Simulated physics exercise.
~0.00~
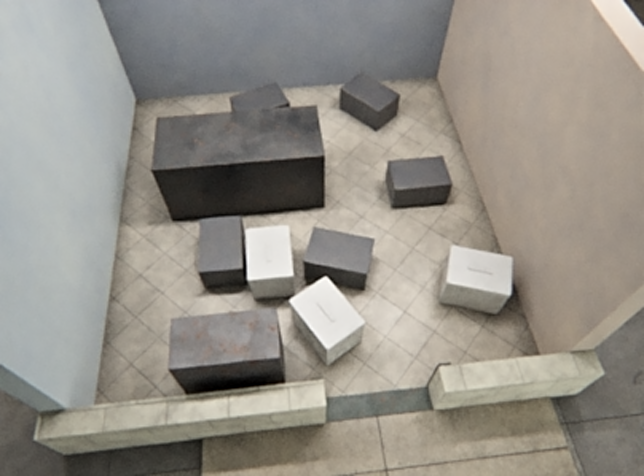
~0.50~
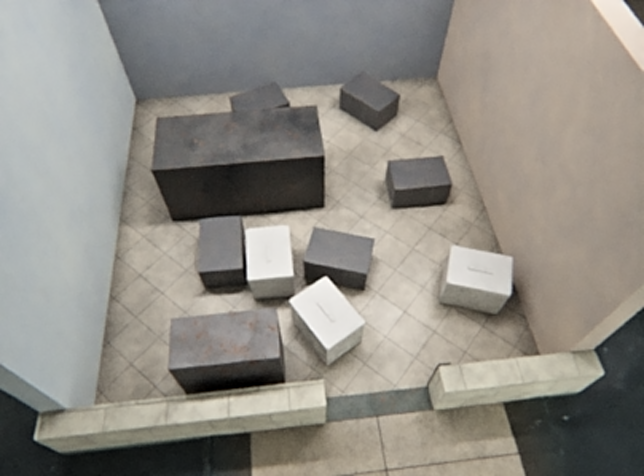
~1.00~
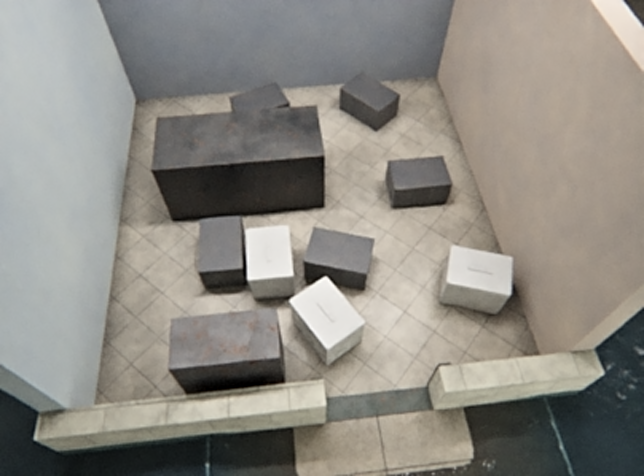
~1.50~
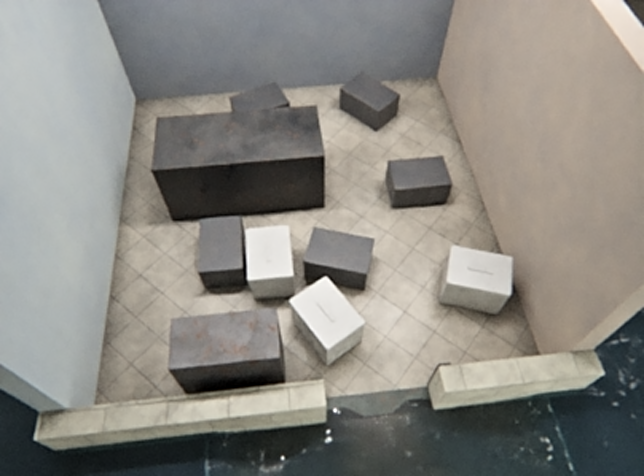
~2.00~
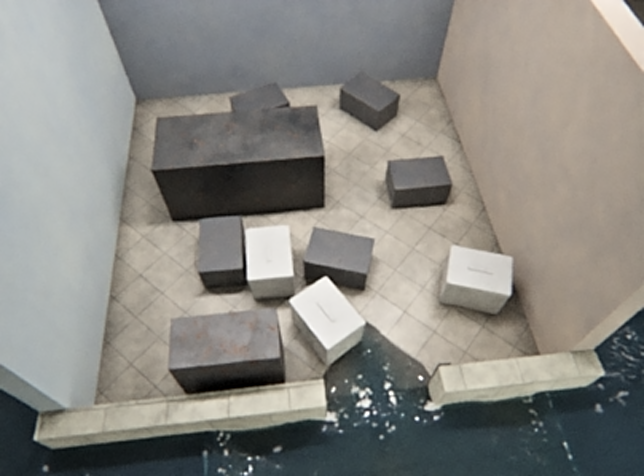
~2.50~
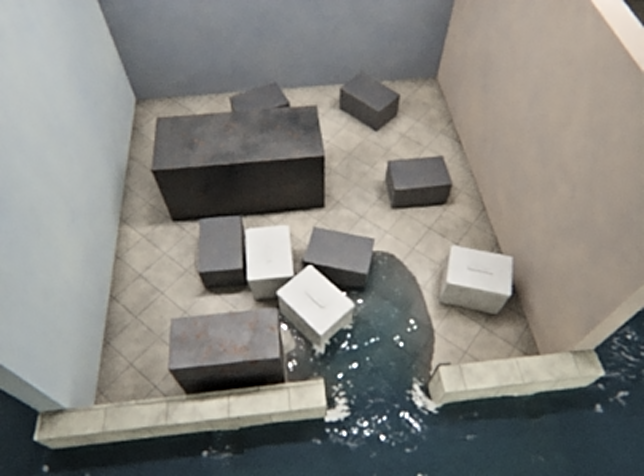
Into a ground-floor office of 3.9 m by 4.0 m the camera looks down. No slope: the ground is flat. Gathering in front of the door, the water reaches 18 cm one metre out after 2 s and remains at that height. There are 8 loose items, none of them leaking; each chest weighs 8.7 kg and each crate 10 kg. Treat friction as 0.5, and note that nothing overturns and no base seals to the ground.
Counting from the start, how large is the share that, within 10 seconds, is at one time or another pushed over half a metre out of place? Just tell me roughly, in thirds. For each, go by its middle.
Going by this, the fraction will be in the top third.
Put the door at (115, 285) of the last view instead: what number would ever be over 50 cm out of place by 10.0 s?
That would give 7.
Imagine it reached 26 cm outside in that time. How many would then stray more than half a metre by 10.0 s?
Then it comes to 8.
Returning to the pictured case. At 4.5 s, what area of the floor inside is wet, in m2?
Some 8.5 m2 of it.
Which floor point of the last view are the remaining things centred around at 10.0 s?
Roughly at (274, 210).
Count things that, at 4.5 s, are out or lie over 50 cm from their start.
3 in all.
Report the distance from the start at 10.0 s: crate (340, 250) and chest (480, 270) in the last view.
Net displacement, in order: 200 cm; 30 cm.
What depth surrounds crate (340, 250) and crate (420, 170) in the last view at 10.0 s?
I'd put it at 8 cm and 7 cm respectively.
After 3.5 s 0 of 8 are over 50 cm from their spots; 1 afloat.
After 4.5 s 3 of 8 are over 50 cm from their spots; 3 afloat.
After 7.0 s 6 of 8 are over 50 cm from their spots; 6 afloat.
After 10.0 s 7 of 8 are over 50 cm from their spots, and 7 have been at some point; 8 afloat.
